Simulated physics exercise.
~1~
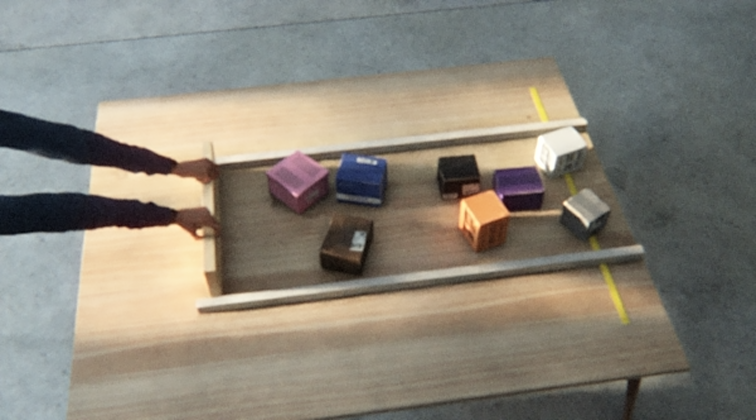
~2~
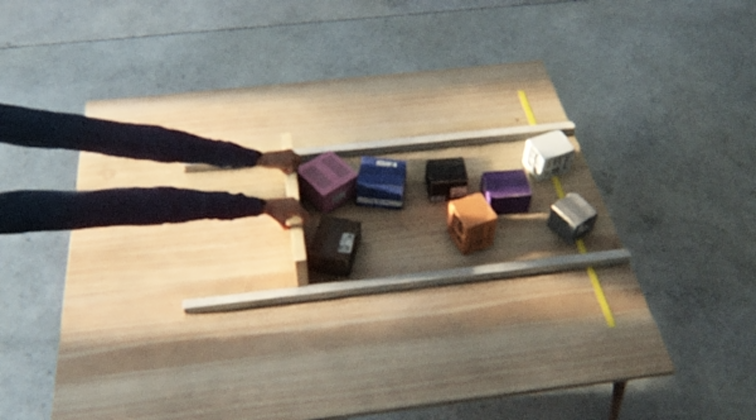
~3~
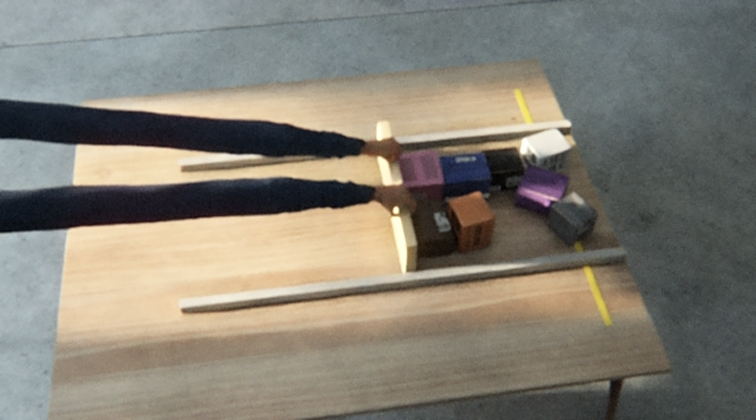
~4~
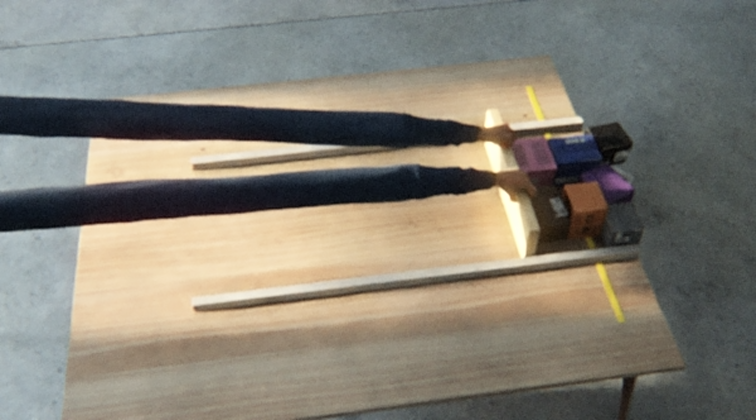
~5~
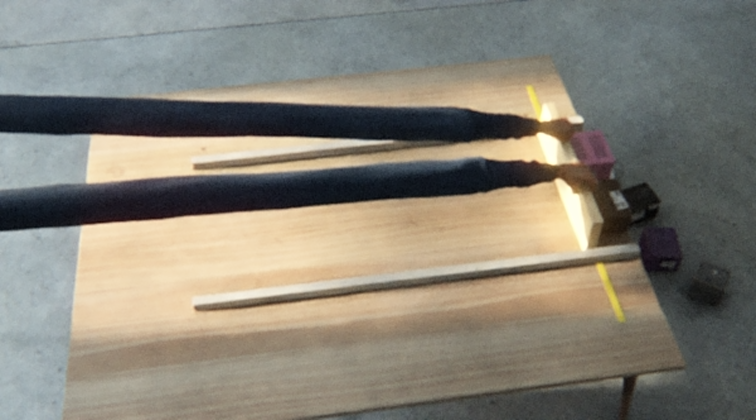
To begin with, two hands hold an upright wooden plank at the left of a table, where pink, blue, brown, black, orange, purple, white and grey boxes sit between two rails. The hands slide the plank right until it reaches the pink and brown boxes. It keeps moving, bunching the boxes together toward the yellow tape and then over the table's right edge. Finally the plank reaches the tape with the pink and brown boxes still against it, while the others have gone over, with black, purple and grey ones seen beyond the edge.
